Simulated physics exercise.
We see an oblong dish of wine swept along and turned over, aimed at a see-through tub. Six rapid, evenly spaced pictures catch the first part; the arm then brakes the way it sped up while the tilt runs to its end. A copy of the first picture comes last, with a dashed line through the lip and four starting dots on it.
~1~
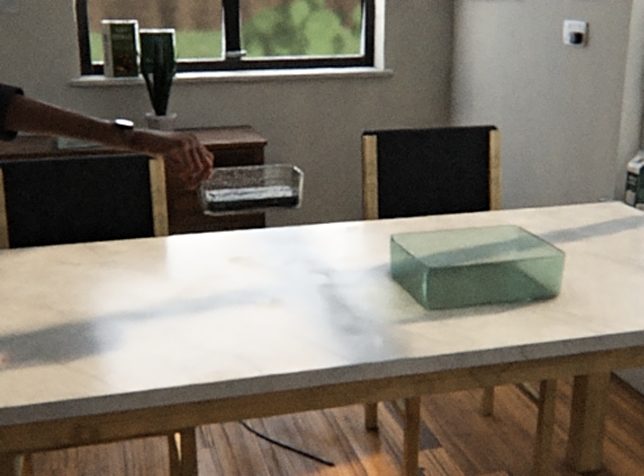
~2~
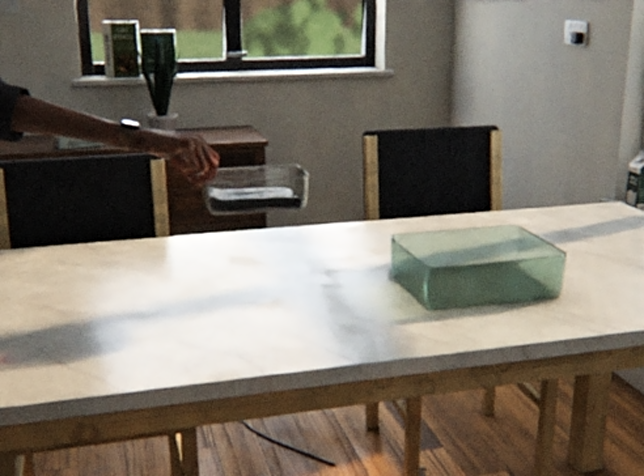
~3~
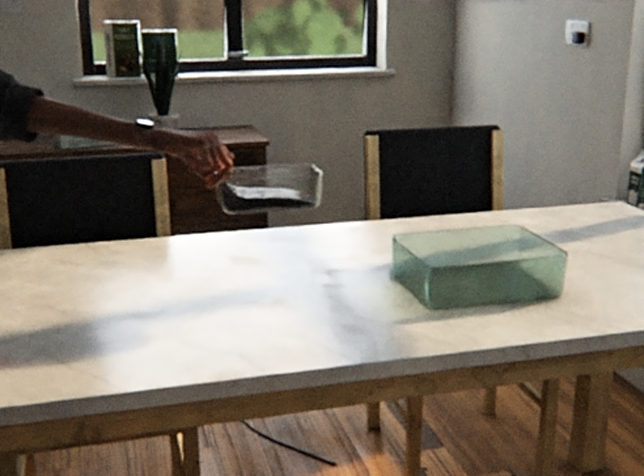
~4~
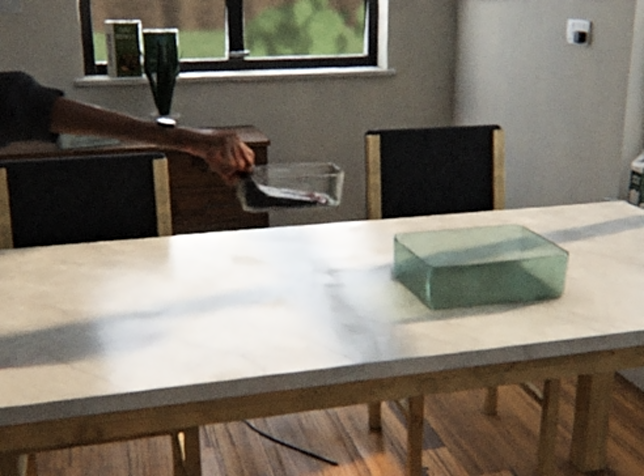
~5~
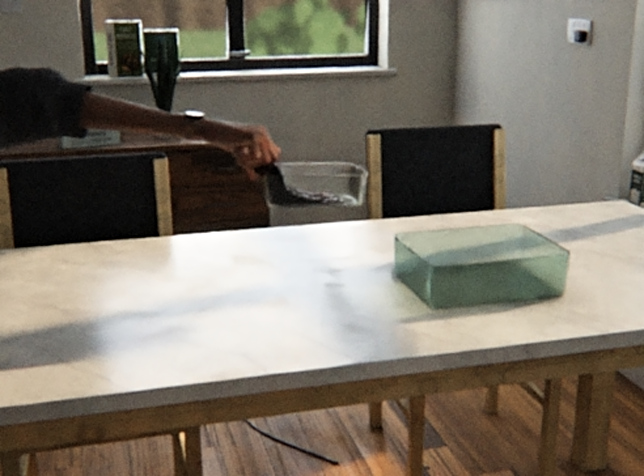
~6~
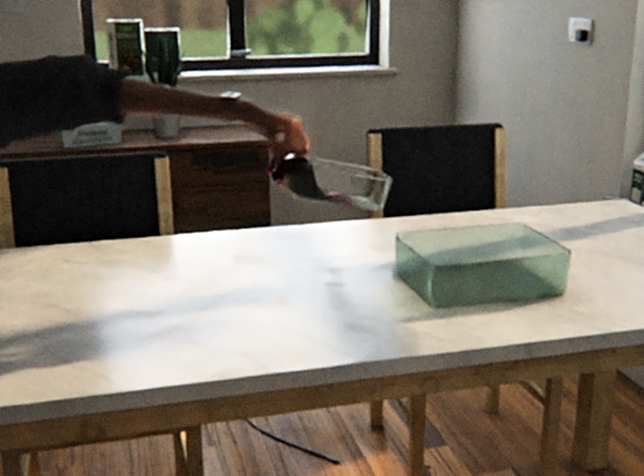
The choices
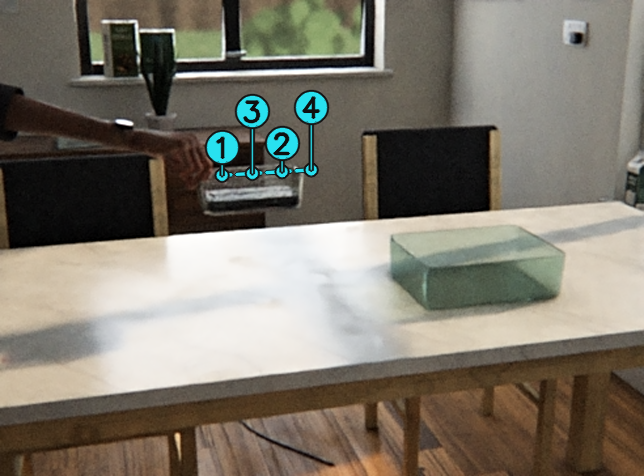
In a room with a window and black-backed chairs, an arm reaching in from the left carries a clear rectangular dish of dark liquid rightward above a pale table toward a greenish see-through tub, tilting the dish slightly.
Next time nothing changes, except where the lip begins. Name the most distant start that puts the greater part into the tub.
Use spot 2.
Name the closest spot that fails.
It is 3.
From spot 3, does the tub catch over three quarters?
No, less.
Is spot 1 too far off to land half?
Yes, that goes wrong.
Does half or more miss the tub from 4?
No.
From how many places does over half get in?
Two.
On the marked copy, 1 at (222, 175); 2 at (282, 171); 3 at (252, 173); 4 at (311, 169).
For spot 1, about 0 % lands in the tub, 98 % falls short.
For spot 2, about 68 % lands in the tub, 21 % falls short and 11 % goes beside or beyond.
For spot 3, about 27 % lands in the tub, 68 % falls short and 5 % goes beside or beyond.
For spot 4, about 71 % lands in the tub, 17 % falls short and 12 % goes beside or beyond.
